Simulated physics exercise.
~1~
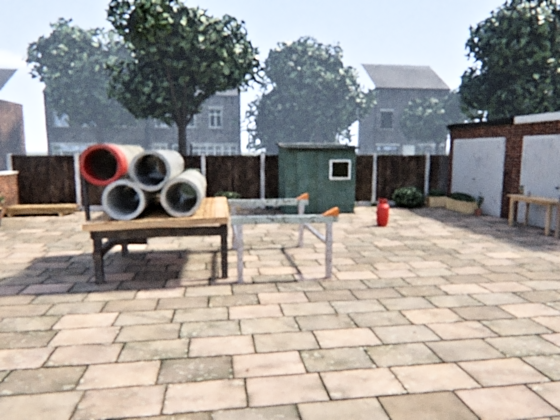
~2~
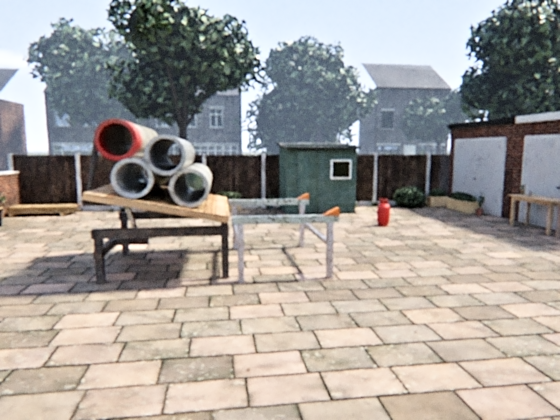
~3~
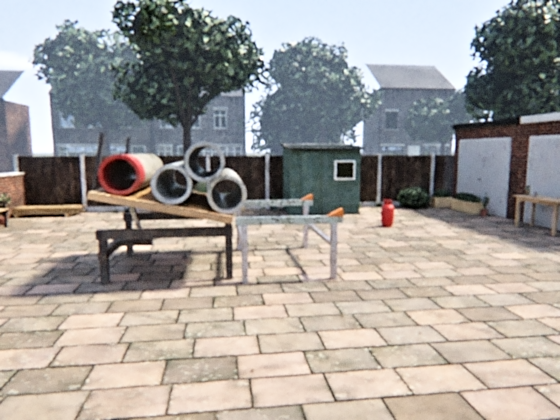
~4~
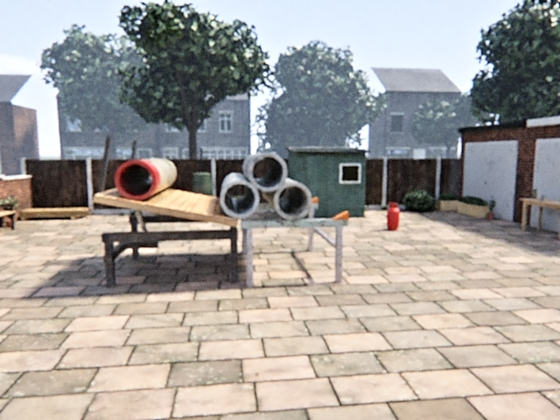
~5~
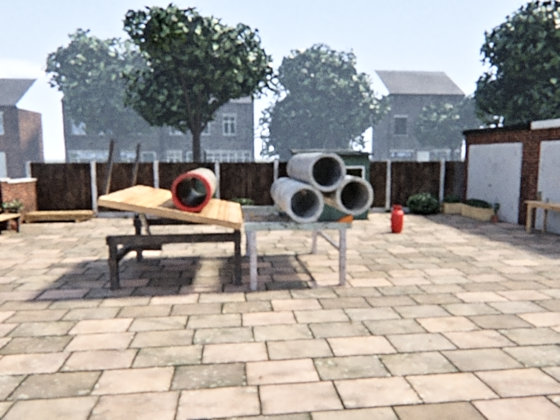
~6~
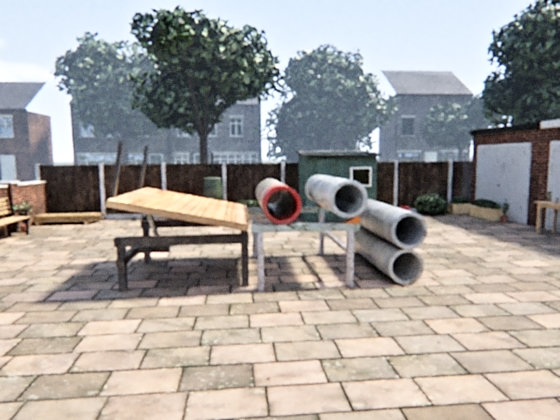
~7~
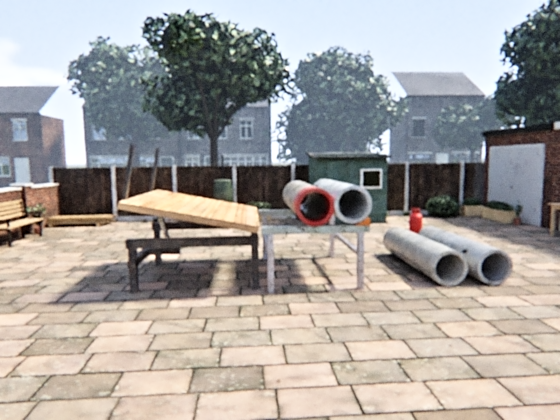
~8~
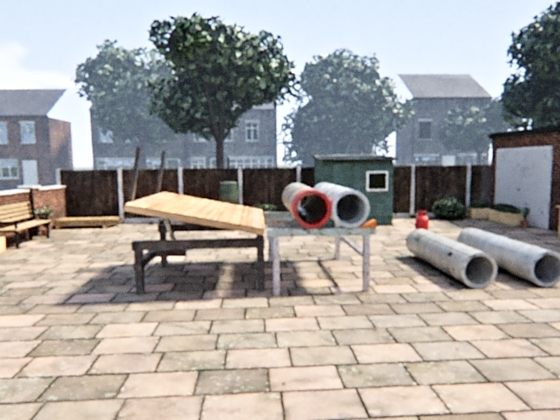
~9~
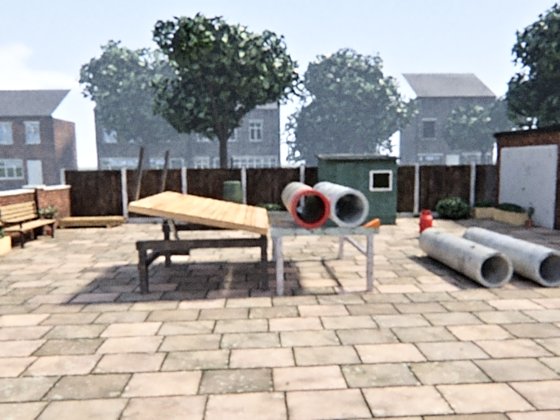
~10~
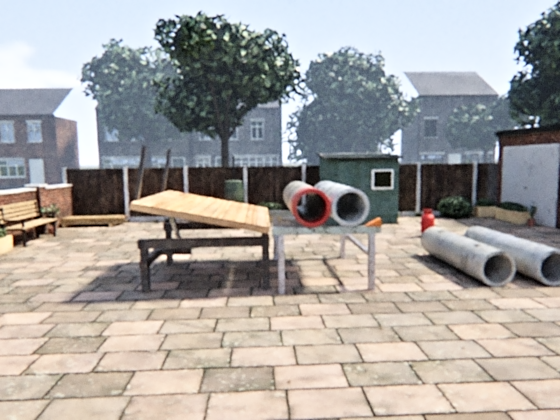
In this clip, a wooden deck tilts and four concrete pipes, one marked red, roll right onto a level rack; two drop off the far end onto the paving, while the red one comes to rest on the rack beside another grey pipe.
